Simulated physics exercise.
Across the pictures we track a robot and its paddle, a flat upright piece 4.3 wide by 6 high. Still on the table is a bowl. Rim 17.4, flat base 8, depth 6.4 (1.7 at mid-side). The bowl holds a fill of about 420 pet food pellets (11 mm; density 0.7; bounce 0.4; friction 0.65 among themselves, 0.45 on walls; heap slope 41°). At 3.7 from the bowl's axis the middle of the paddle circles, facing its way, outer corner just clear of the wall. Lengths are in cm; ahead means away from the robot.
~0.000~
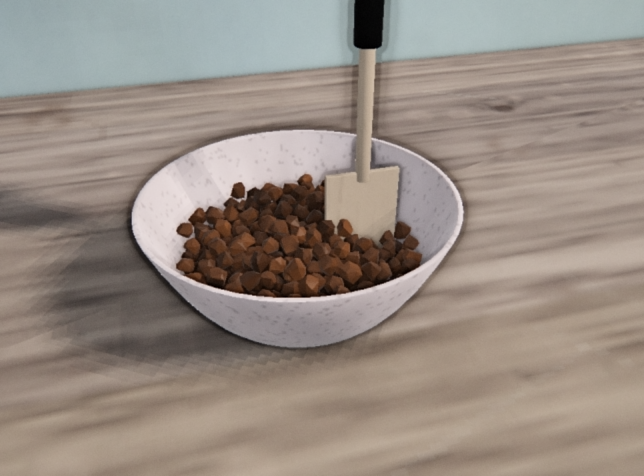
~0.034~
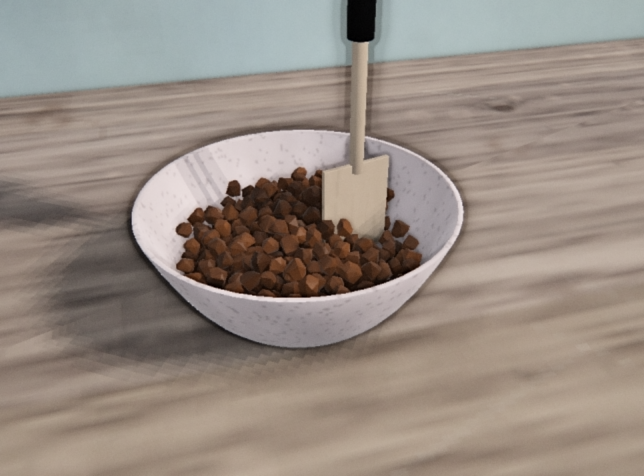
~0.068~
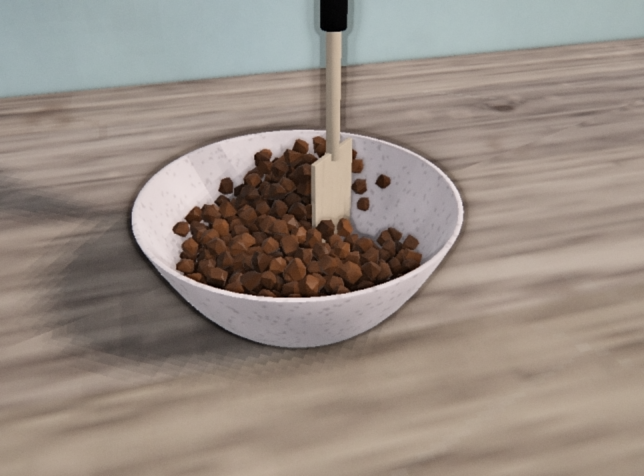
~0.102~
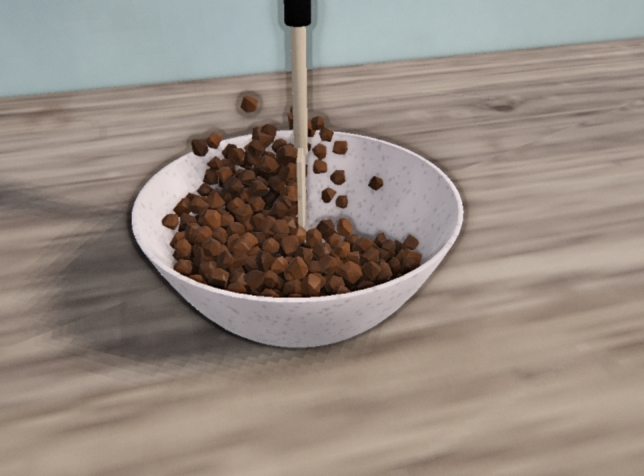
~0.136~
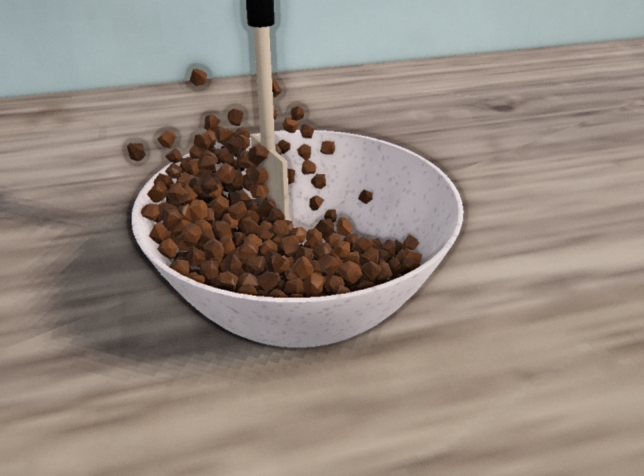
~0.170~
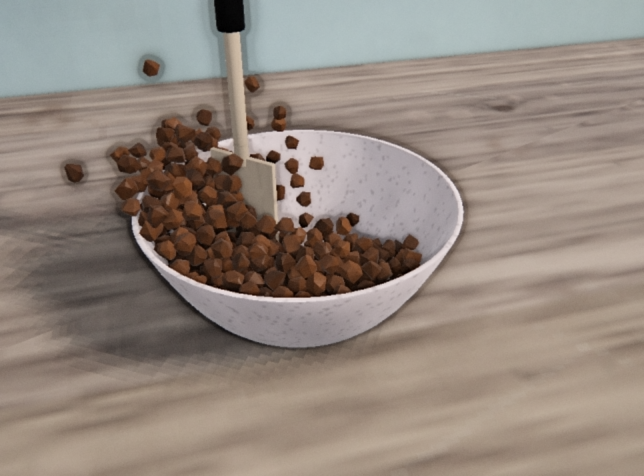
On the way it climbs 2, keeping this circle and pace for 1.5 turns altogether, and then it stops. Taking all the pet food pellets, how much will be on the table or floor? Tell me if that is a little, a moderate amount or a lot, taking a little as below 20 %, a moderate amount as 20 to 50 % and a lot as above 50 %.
A moderate amount, from 20 to 50 %.
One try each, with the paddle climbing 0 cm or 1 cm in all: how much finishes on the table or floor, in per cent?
Estimates: 45 % then 40 %.
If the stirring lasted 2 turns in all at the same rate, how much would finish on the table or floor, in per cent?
It would be around 40 per cent.
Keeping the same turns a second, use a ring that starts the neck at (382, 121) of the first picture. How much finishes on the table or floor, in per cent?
Roughly 30 per cent.
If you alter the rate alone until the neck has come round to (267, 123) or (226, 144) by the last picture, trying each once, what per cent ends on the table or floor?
About 25 and 45 %.
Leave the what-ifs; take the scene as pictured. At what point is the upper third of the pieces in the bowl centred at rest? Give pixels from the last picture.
About (282, 233).
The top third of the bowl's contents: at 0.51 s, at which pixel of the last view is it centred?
Roughly pixel (279, 187).
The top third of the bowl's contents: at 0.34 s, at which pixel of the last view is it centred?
That third sits centred at about (377, 248).
After 0.34 s, 290° round, highest piece 10 above the table; 323 in the bowl, 45 on the table or floor, 47 in flight or on the tool.
After 0.51 s, 85° round, highest piece 8 above the table; 292 in the bowl, 114 on the table or floor, 9 in flight or on the tool.
After 0.80 s, 180° round, highest piece 7 above the table; 284 in the bowl, 130 on the table or floor, 1 in flight or on the tool.
After 1.50 s, 180° round, highest piece 7 above the table; 284 in the bowl, 131 on the table or floor.
In the end, 284 in the bowl, 131 on the table or floor. That is 32 % on the table or floor.
